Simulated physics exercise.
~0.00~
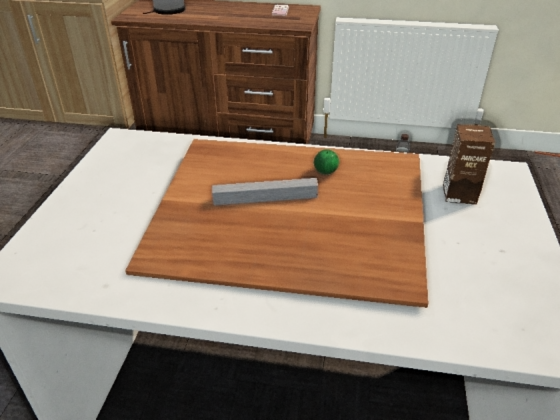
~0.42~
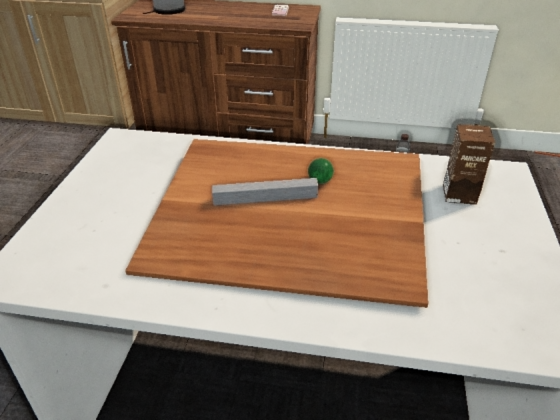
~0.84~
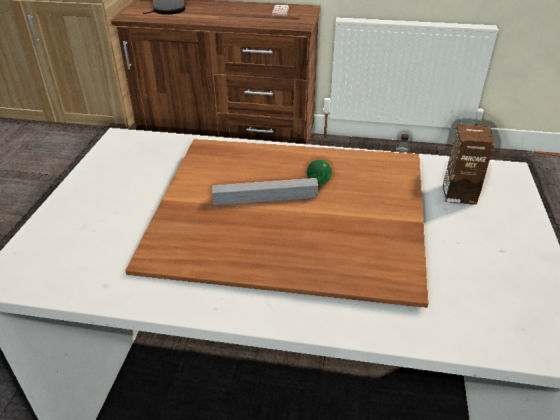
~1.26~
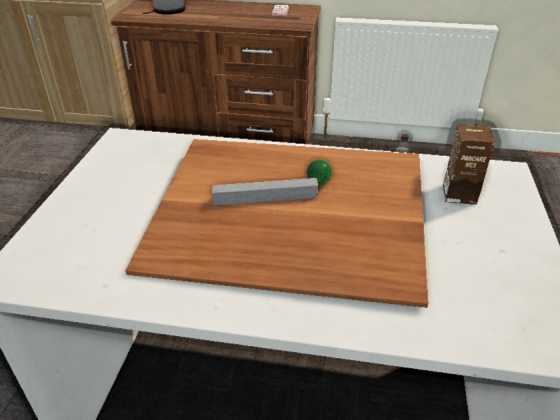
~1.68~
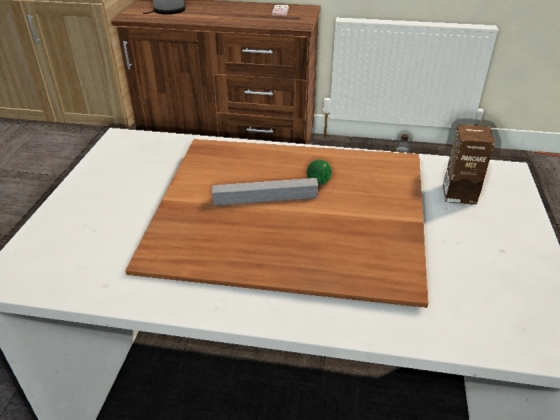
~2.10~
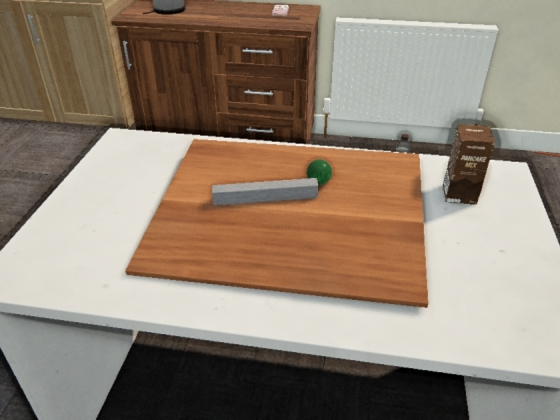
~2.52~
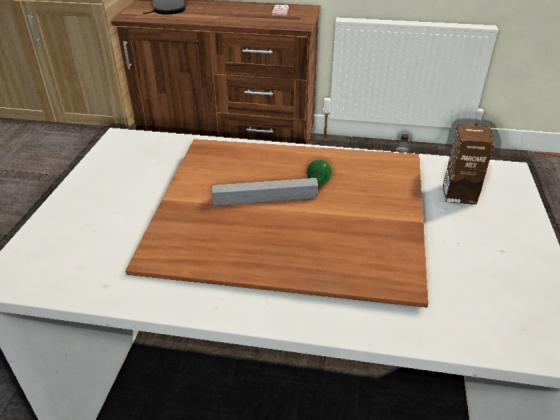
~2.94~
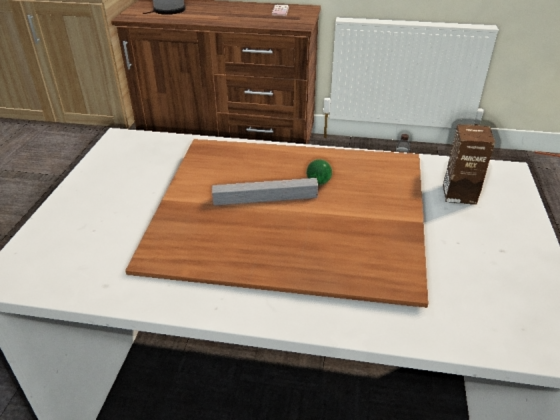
A reddish-brown wooden board lies on a white table, seen from above and in front, with a grey bar fixed across its upper part and a small green apple near the bar's right end. A brown carton stands on the table to the right, and wooden cabinets and a white radiator line the wall behind. The apple moves a short way left and towards the viewer, until it meets the right end of the bar. There it stops and stays, still on the board, while the bar, board and carton remain in place.
